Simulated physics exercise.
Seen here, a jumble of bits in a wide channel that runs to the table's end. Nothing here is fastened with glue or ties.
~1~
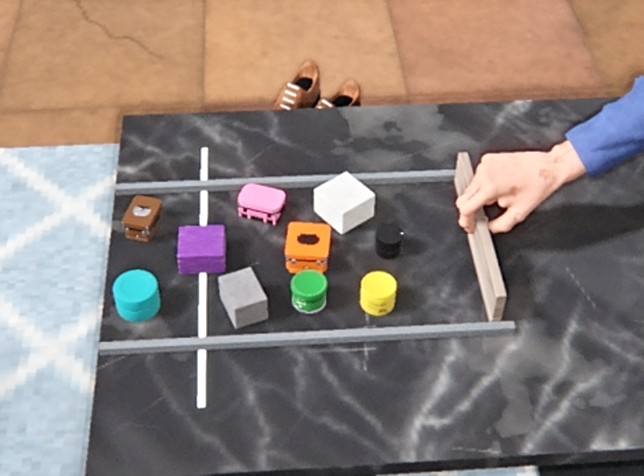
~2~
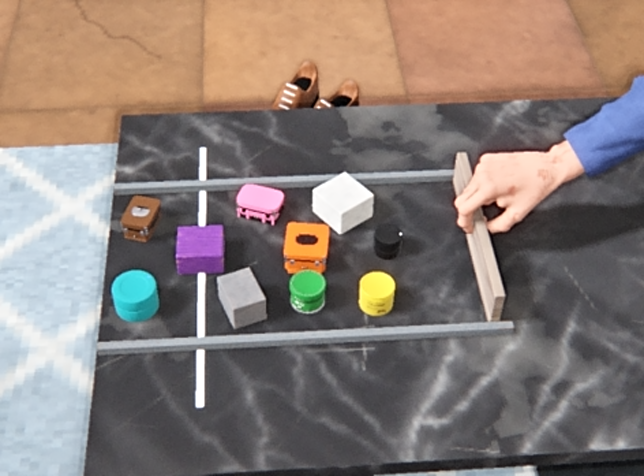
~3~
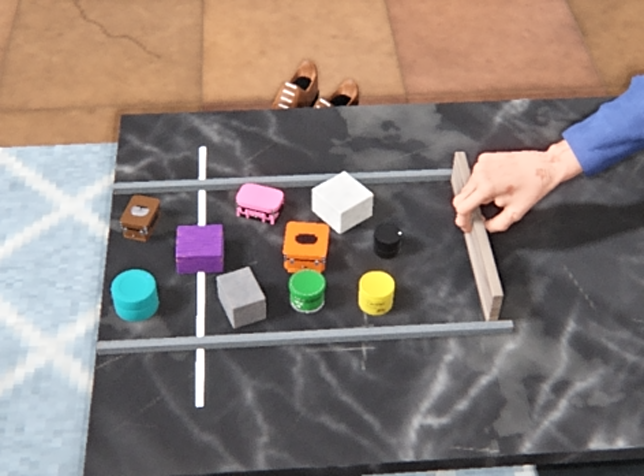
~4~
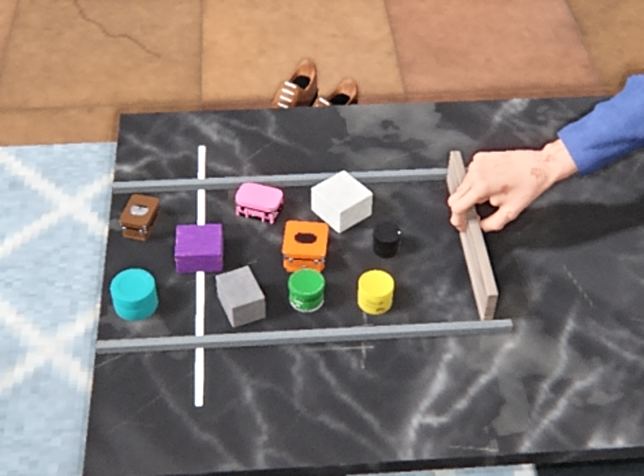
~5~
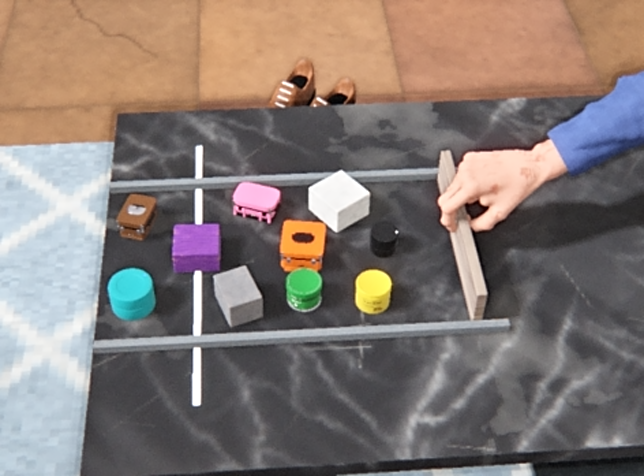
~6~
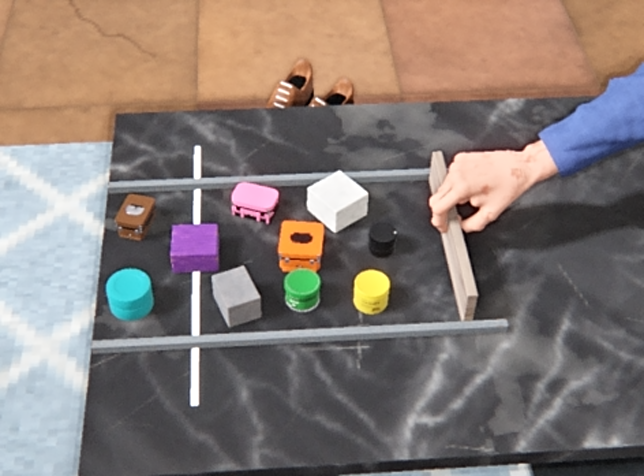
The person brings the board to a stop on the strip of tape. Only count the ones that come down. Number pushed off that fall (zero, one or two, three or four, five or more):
Looks like the tally of pieces that topple off is one or two there.
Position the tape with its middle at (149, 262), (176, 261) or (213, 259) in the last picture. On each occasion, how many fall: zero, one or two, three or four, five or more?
Taking them in turn, three to four; 1 or 2; zero.
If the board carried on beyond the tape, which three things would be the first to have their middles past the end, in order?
Order: Brown case, then purple block, then pink case.
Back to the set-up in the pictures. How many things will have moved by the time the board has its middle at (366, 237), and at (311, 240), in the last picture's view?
The count reaches 3 first and 7 second.
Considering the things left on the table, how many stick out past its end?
The number would be 1.
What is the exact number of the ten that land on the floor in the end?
That totals 1.
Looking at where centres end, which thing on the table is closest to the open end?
It's the purple block.
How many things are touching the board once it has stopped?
It touches 3.
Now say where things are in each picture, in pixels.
In the first picture, turquoise lid (137, 296); brown case (143, 219); purple block (202, 249); board (478, 234); tape (203, 262).
In the second picture, brown case (142, 219); white block (343, 203).
In the third picture, purple block (200, 249); orange case (306, 248).
In the fourth picture, turquoise lid (135, 295); pink case (260, 203).
In the fifth picture, brown case (138, 218); black lid (384, 240).
In the sixth picture, turquoise lid (130, 295); brown case (136, 218); purple block (195, 248); board (451, 233); tape (196, 260).
Early on, none off yet; turquoise lid at rest near (130, 295); brown case at rest near (136, 218); purple block at rest near (195, 248).
A while later, none off yet; turquoise lid at rest near (130, 295); brown case at rest near (134, 217); purple block travelled about its own width near (148, 247).
Finally, the number that fall off is one or two; lost, brown case.
